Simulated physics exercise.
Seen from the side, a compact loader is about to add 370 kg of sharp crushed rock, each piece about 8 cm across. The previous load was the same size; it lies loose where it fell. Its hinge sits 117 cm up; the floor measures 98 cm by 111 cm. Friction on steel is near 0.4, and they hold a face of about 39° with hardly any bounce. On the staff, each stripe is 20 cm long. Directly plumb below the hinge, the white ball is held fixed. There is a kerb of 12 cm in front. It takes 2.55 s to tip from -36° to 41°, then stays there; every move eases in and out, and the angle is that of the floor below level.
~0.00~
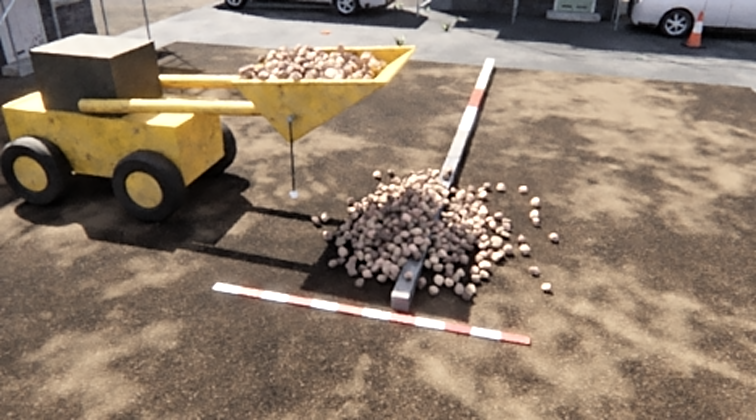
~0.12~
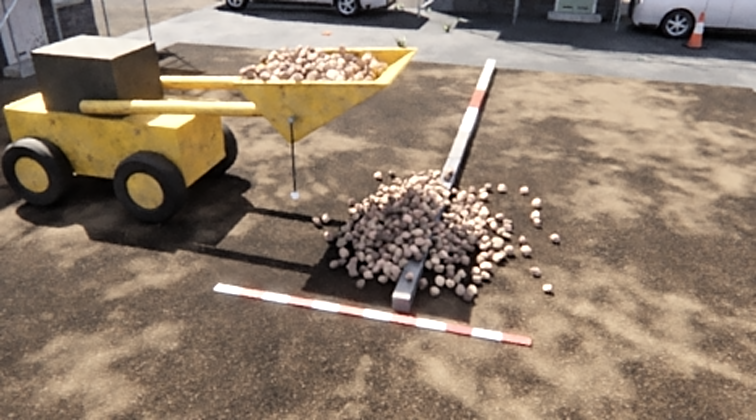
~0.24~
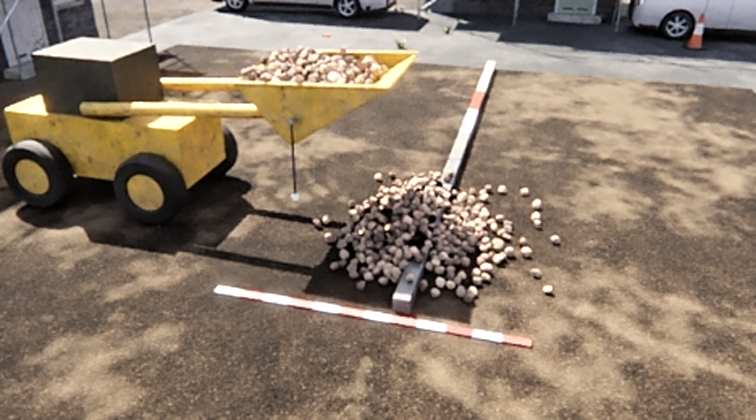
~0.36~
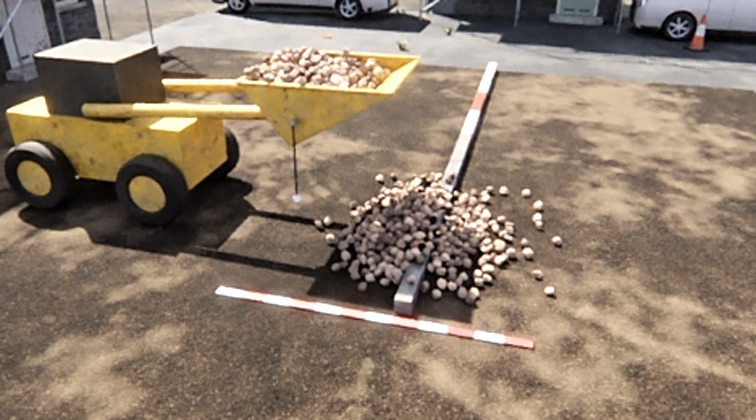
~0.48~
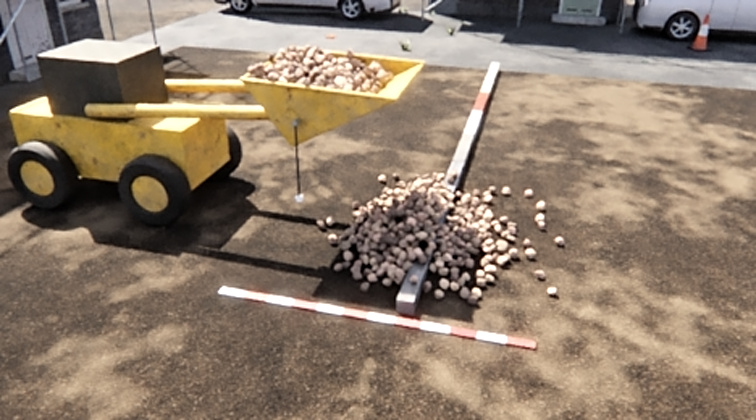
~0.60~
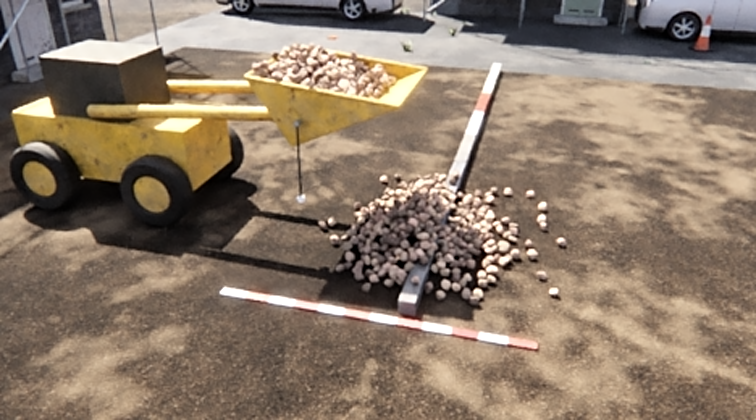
In a sunlit yard of dark, rough ground with parked cars along the far edge, the view looks down from a raised, nearly still camera. A yellow loader with a dark block on top stands at left, its bucket full of pale brown stones, beside a loose heap straddling a grey kerb behind a red-and-white staff. The bucket slowly rotates, its front edge lowering slightly, while the heap lies still.
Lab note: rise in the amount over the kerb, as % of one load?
Approximately 27 %.
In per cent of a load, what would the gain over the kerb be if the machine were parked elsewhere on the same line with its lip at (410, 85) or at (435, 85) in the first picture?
Case one about 50 %, case two about 85 %.
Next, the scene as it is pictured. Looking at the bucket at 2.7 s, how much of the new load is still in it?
Close to 20 in a hundred is still held.
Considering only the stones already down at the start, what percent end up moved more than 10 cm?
Roughly 10 percent.
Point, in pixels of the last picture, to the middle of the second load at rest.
In the last view, somewhere near (406, 212).
After 1.9 s the floor is at 29°; in per cent of one load, 99 in the bucket, 78 on this side of the kerb, 23 over the kerb; the foremost stones are at (543, 243).
After 2.7 s the floor is at 41°; in per cent of one load, 18 in the bucket, 146 on this side of the kerb, 36 over the kerb; the foremost stones are at (543, 243).
After 3.0 s the floor is at 41°; in per cent of one load, 2 in the bucket, 150 on this side of the kerb, 48 over the kerb; the foremost stones are at (544, 243).
After 5.6 s the floor is at 41°; in per cent of one load, 0 in the bucket, 150 on this side of the kerb, 50 over the kerb; the foremost stones are at (544, 243). Net gain over the kerb, 27.
